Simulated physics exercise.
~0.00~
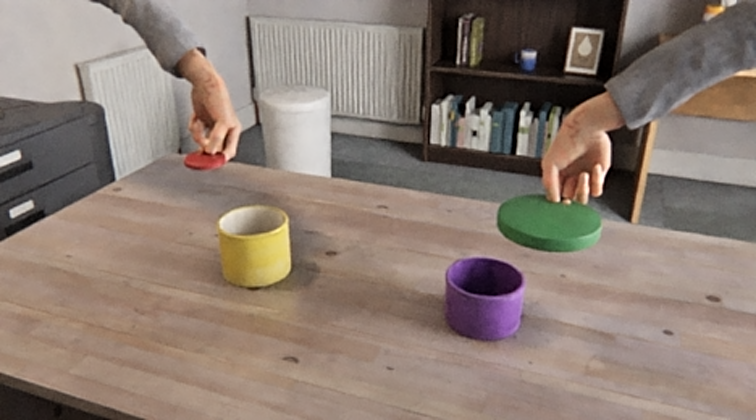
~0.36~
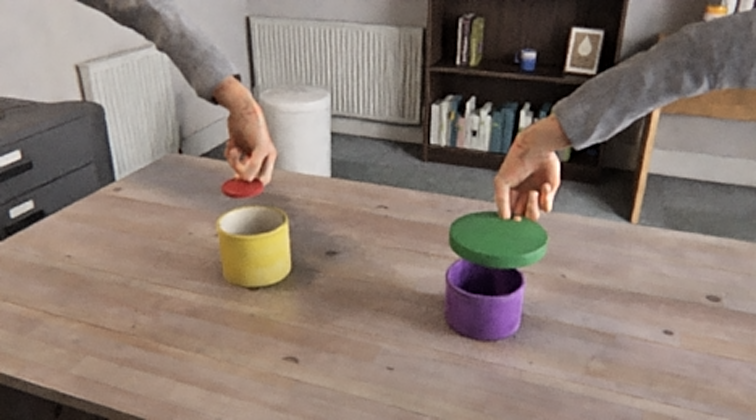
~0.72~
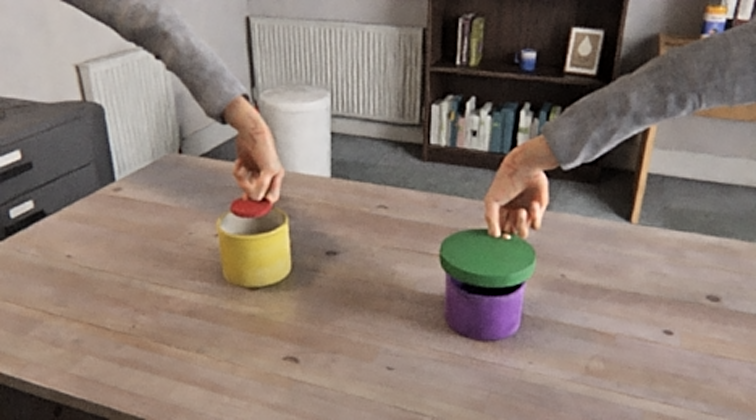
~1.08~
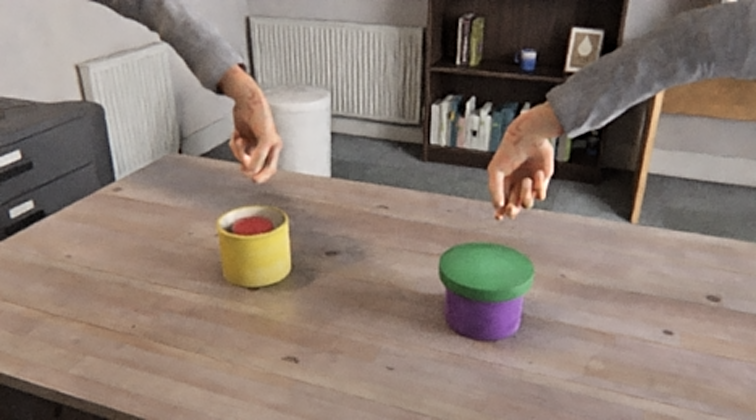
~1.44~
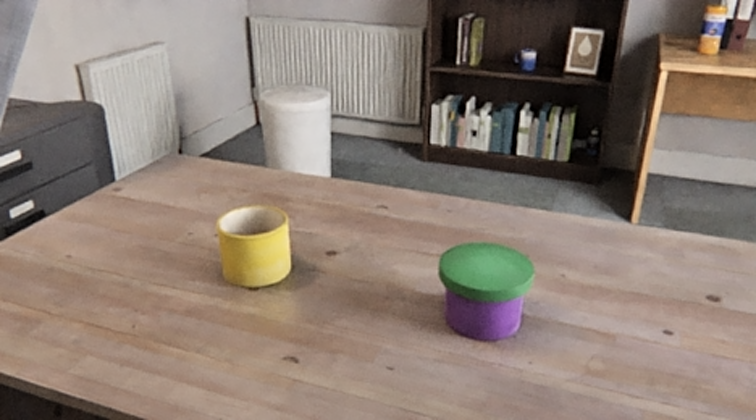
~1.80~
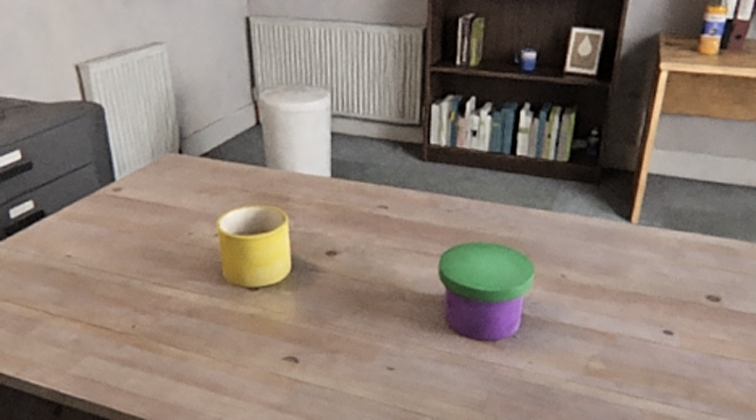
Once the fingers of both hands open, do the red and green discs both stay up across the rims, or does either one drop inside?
The red disc drops inside the yellow pot. The green disc stays on the rim of the purple jar and covers its opening.
